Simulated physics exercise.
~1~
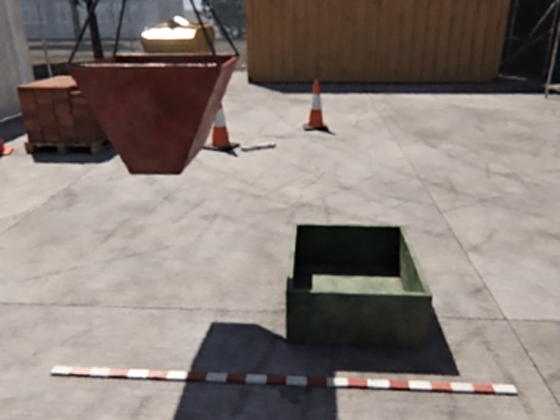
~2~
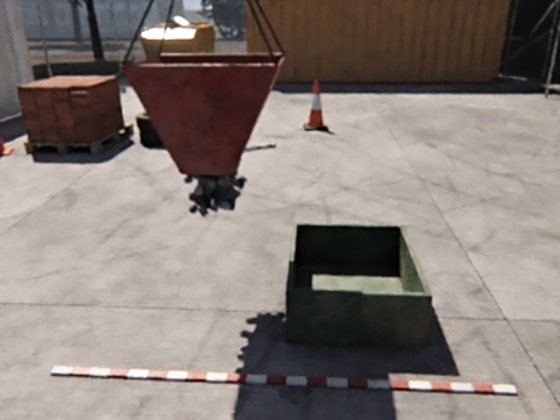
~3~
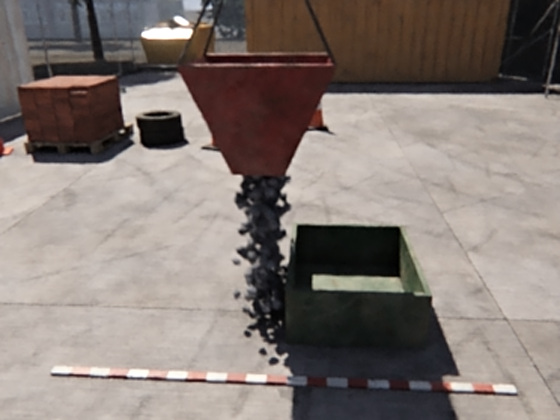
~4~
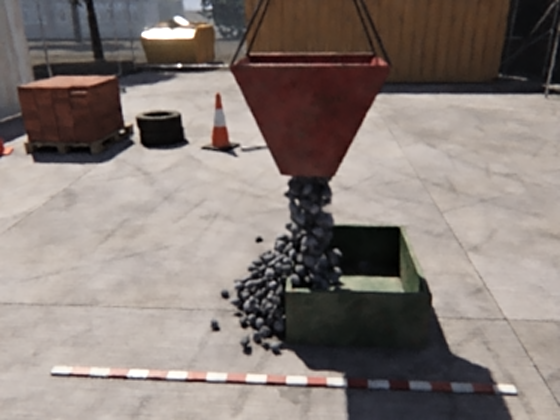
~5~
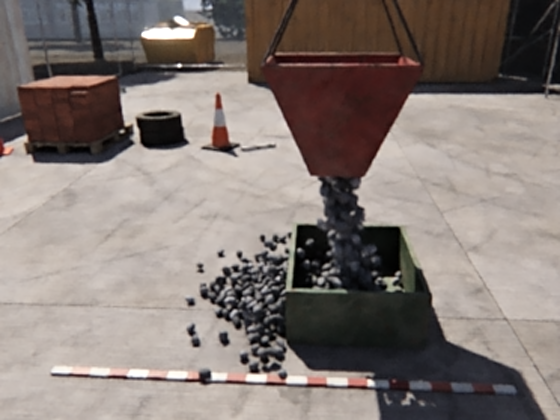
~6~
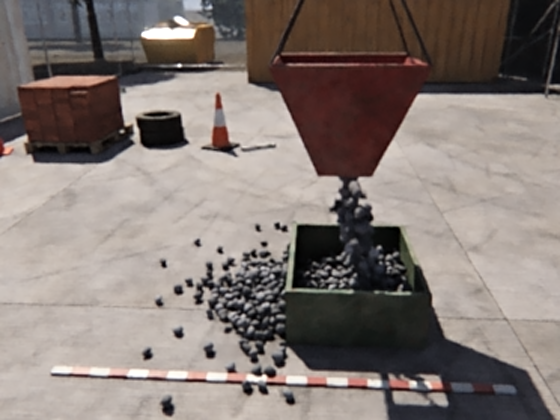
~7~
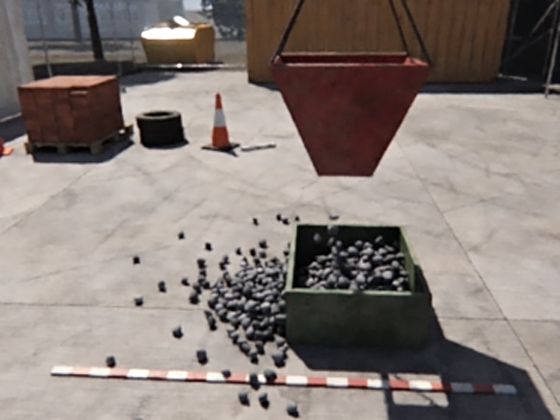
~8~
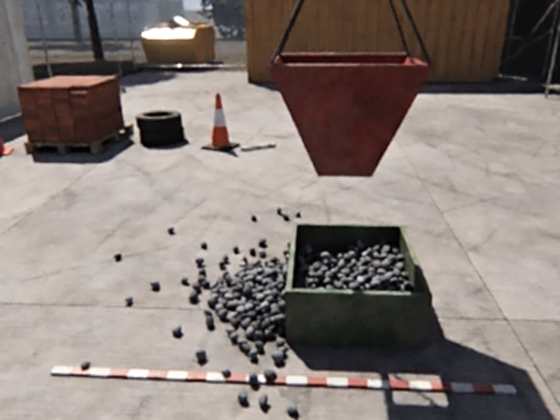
A red, tapering skip hangs from cables above a sunlit concrete yard, seen from the side and slightly above, with an open green bin on the ground to its right. A red-and-white staff lies in front, while a pallet of reddish blocks, traffic cones and a brown wall stand behind. The skip glides right as dark, rounded stones begin pouring from its underside. They first land left of the bin, then stream inside as the skip moves over it and stops. The skip empties, leaving most stones in the bin and a scattered heap to its left.
